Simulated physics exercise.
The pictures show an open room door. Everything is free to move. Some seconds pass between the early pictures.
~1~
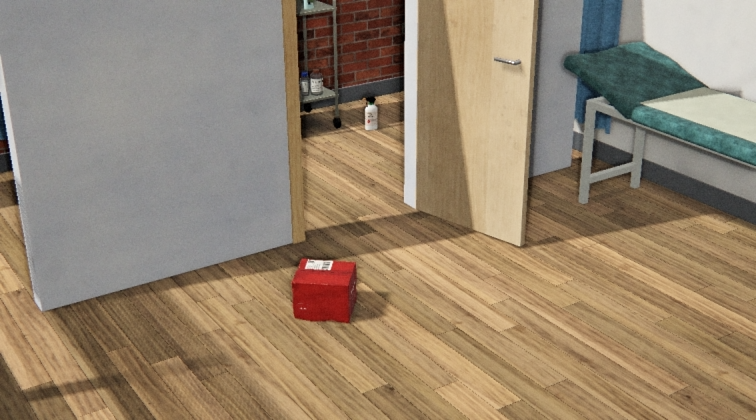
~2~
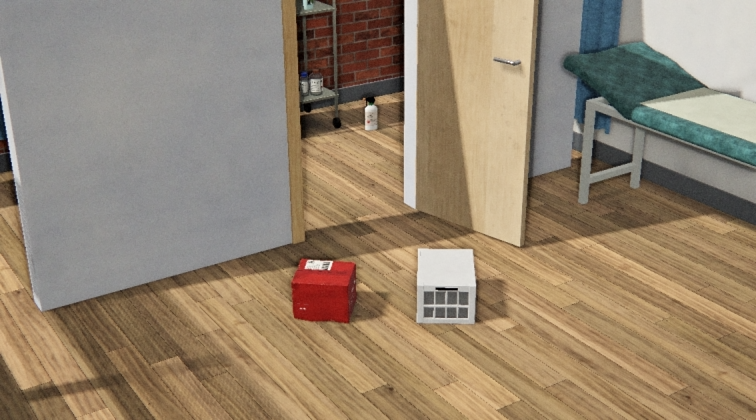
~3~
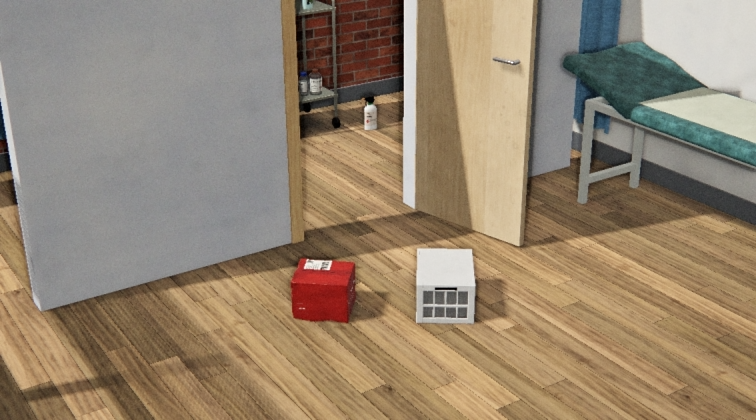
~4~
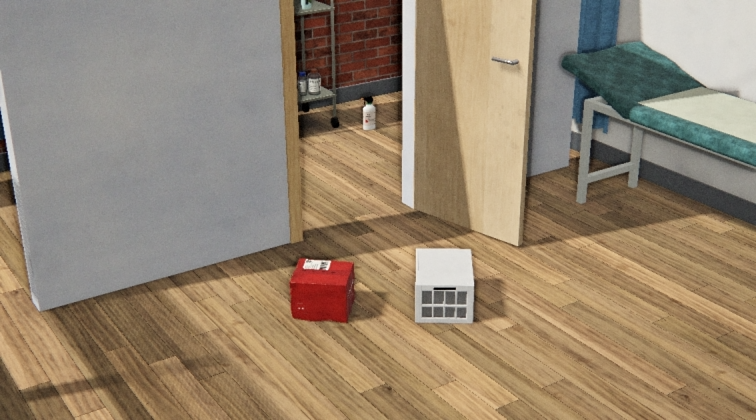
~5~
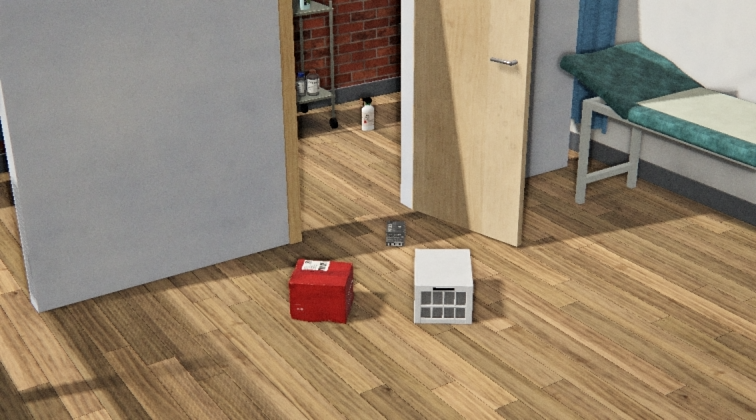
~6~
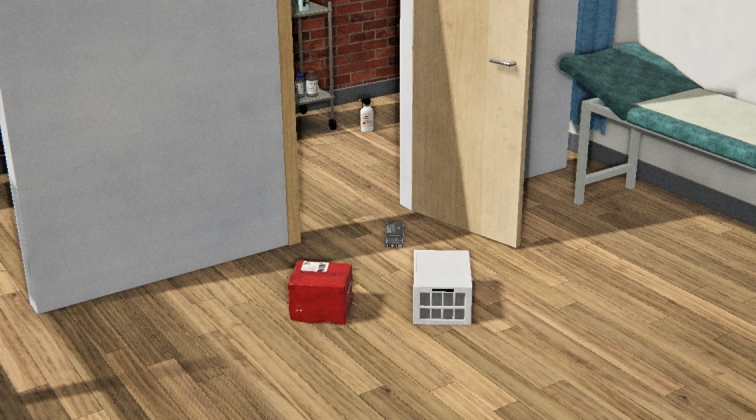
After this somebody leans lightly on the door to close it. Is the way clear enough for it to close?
Outcome: The door reaches the frame.
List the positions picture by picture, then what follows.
The first picture shows door wide open and still.
The second picture shows door wide open and still; white crate (446, 285); red parcel (325, 291).
The third picture shows door wide open and still; white crate (445, 285); red parcel (324, 290).
The fourth picture shows door wide open and still; white crate (444, 285); red parcel (323, 290).
The fifth picture shows door wide open and still; white crate (443, 286); red parcel (322, 291).
The sixth picture shows door wide open and still; grey box (395, 235); white crate (442, 287).
Then, 1.60 s past the last view, door 54° open.
Then, 2.40 s past the last view, door 24° open; grey box displaced about its own width near (365, 229).
Finally, door 0° open; moved from the start, grey box; the other 2 still in place. Final places as the last picture's camera would see them, grey box near (345, 219).
